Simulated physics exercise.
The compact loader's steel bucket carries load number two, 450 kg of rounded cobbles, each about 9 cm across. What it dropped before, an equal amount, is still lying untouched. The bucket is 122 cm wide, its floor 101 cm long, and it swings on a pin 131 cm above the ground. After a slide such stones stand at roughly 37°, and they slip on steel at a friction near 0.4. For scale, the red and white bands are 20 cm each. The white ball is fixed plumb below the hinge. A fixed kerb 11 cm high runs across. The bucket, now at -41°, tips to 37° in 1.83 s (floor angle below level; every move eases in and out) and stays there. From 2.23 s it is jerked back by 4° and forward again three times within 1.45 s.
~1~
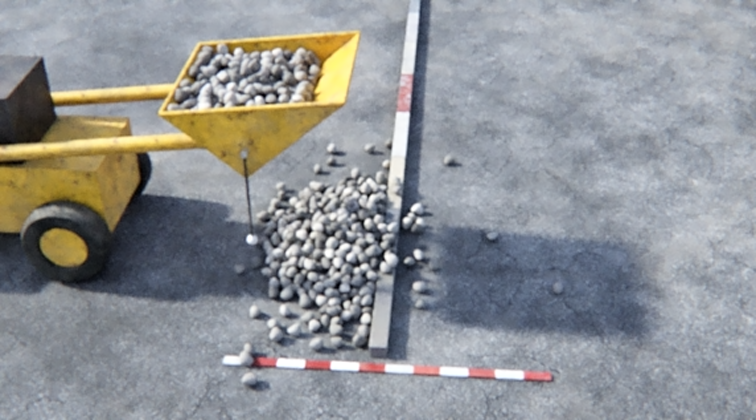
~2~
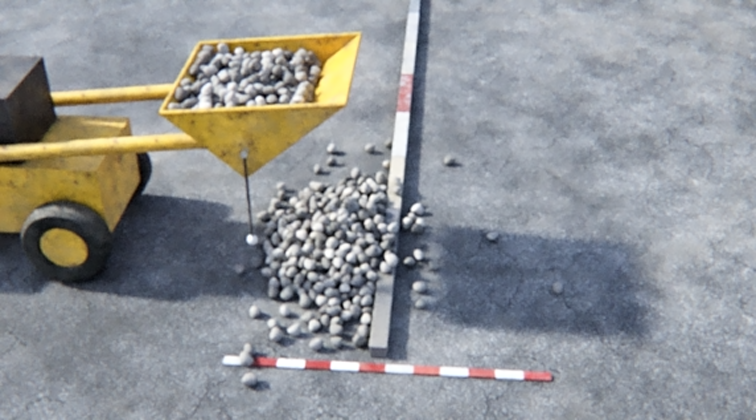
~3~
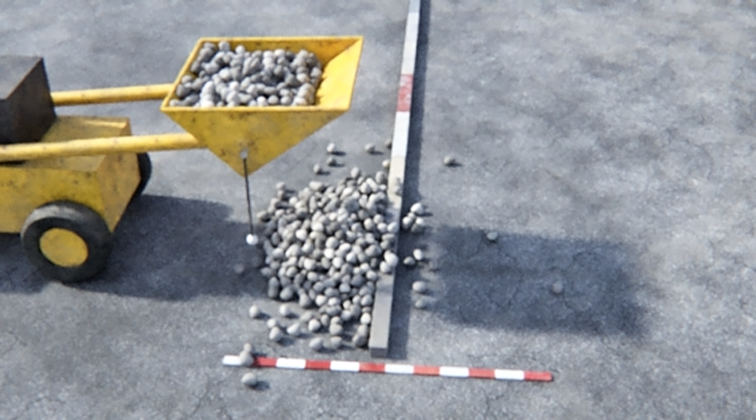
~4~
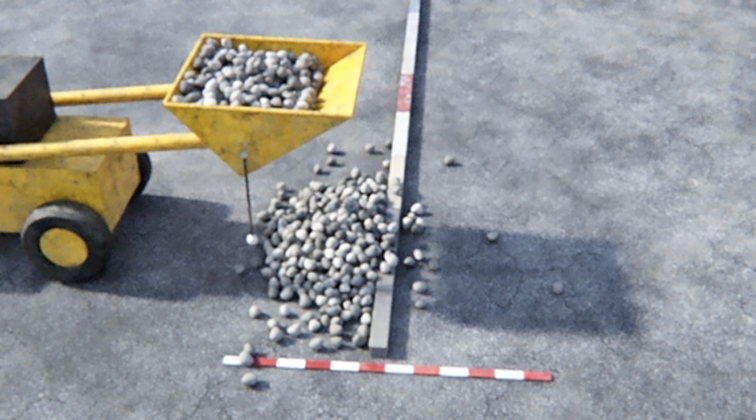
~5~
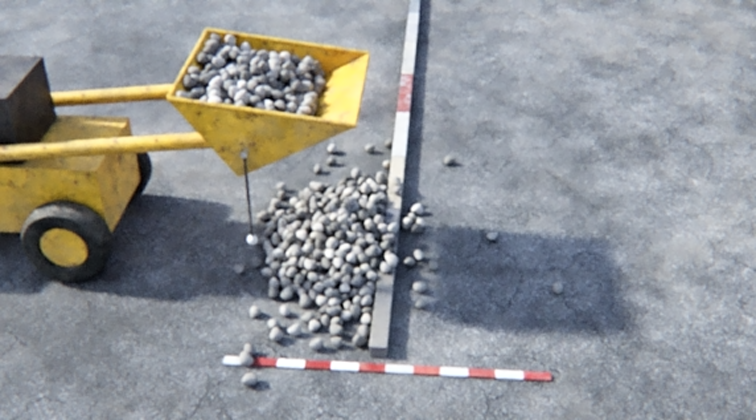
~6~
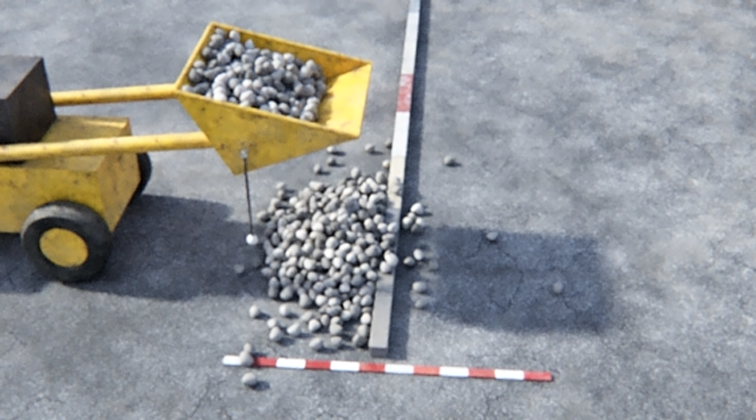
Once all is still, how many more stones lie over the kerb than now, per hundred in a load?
About 70 per cent.
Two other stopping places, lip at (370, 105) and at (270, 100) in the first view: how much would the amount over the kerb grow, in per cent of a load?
First some 90, then 5 per cent.
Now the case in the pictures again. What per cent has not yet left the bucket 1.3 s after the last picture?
It holds some 40 per cent.
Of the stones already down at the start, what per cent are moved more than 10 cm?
Roughly 5 per cent of them.
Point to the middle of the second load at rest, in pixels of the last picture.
Their middle is at about (420, 239).
Then, 0.8 s after the last picture the floor is at 25°; in per cent of one load, 100 in the bucket, 97 on this side of the kerb, 3 over the kerb; the foremost stones are at (451, 249).
Then, 1.3 s after the last picture the floor is at 37°; in per cent of one load, 40 in the bucket, 145 on this side of the kerb, 14 over the kerb; the foremost stones are at (464, 239).
Then, 3.5 s after the last picture the floor is at 37°; in per cent of one load, 0 in the bucket, 127 on this side of the kerb, 73 over the kerb; the foremost stones are at (586, 292).
Then, 6.3 s after the last picture the floor is at 37°; in per cent of one load, 0 in the bucket, 127 on this side of the kerb, 73 over the kerb; the foremost stones are at (586, 292). Net gain over the kerb, 70.
